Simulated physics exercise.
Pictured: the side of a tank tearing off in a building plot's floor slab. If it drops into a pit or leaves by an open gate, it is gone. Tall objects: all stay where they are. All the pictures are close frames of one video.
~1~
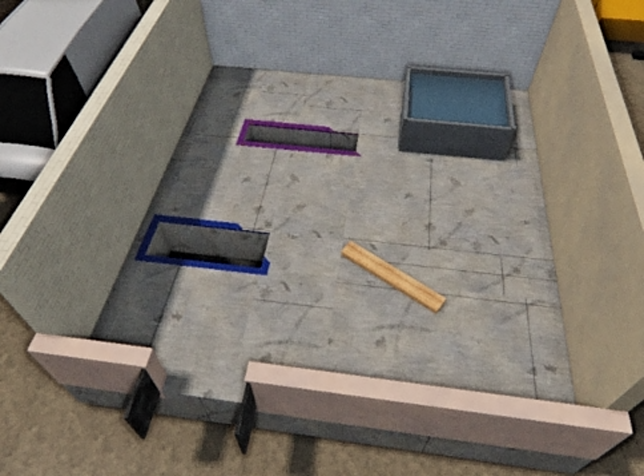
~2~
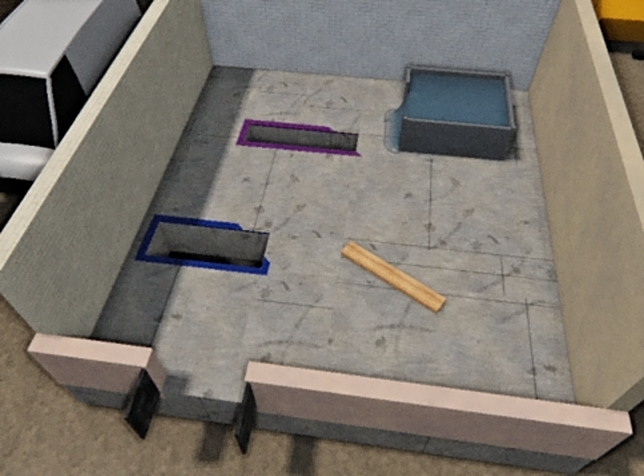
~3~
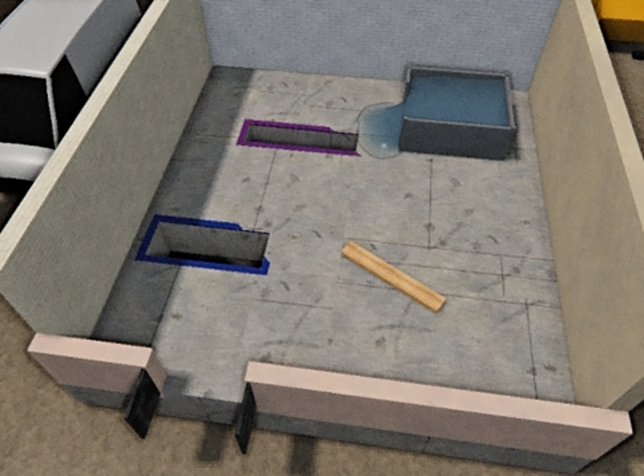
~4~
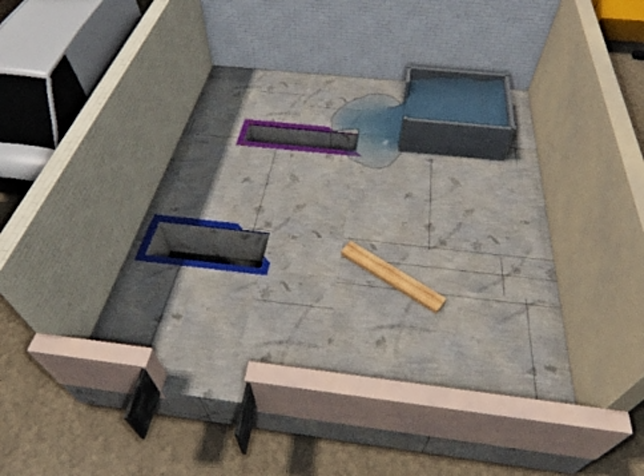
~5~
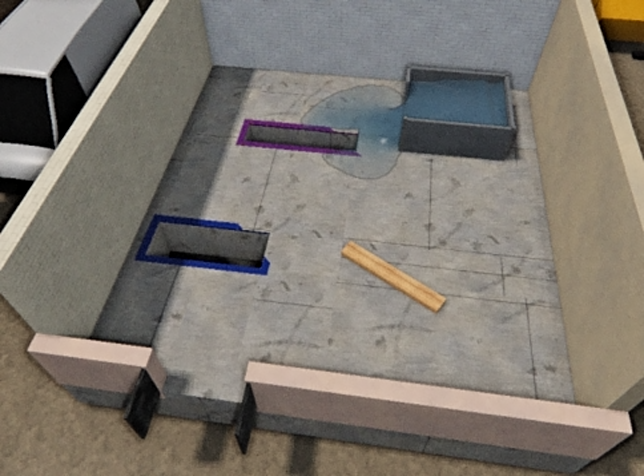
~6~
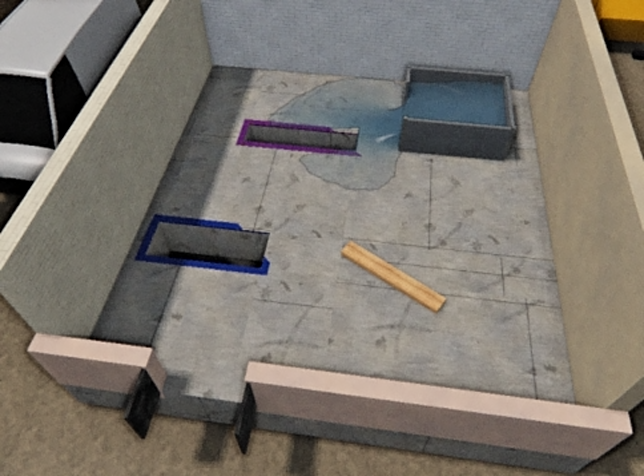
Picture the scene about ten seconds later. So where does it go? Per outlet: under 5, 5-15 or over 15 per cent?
Per outlet: Gate under 5 per cent; blue pit over 15 per cent; purple pit over 15 per cent.
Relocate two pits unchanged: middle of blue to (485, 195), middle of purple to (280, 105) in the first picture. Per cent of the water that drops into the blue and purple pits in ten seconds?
My answer: Blue gets 0 percent, purple gets 40 percent.
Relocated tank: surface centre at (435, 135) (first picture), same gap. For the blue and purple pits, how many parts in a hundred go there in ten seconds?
Shares - blue: 35 in a hundred, purple: 35 in a hundred.
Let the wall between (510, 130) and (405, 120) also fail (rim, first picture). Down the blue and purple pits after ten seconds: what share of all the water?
Blue 30 %, purple 2 %.
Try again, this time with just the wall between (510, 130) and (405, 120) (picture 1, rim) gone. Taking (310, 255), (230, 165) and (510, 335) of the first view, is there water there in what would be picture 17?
Note, points one to three: Reached and soaked / unreached / reached and soaked.
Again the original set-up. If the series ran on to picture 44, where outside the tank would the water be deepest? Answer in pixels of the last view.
I'd go with (199, 97) as the deepest place.
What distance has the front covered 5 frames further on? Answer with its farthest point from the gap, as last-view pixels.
Somewhere near (202, 91).
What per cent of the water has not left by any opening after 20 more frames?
Around 68 in a hundred.
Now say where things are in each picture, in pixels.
The open tank at (457, 100) is whole and still, in the first frame.
Water pours out at (405, 122) and has run to (394, 111), in the second frame.
The front is at (370, 109), out from the gap at (405, 123), in the third frame.
The front is at (337, 116), out from the gap at (405, 124), in the fourth frame.
The front is at (309, 116), out from the gap at (405, 124), in the fifth frame.
Water pours out at (405, 123) and has run to (274, 119), in the sixth frame.
A moment on, water covers 20 % of the floor; the gate 0 %, the blue pit 0 %, the purple pit 13 %.
Next, water covers 30 % of the floor; the gate 0 %, the blue pit 1 %, the purple pit 22 %.
Then, water covers 25 % of the floor; the gate 0 %, the blue pit 4 %, the purple pit 29 %.
Later, water covers 30 % of the floor; the gate 0 %, the blue pit 13 %, the purple pit 38 %.
In the end, water covers 35 % of the floor; the gate 0 %, the blue pit 22 %, the purple pit 45 %.
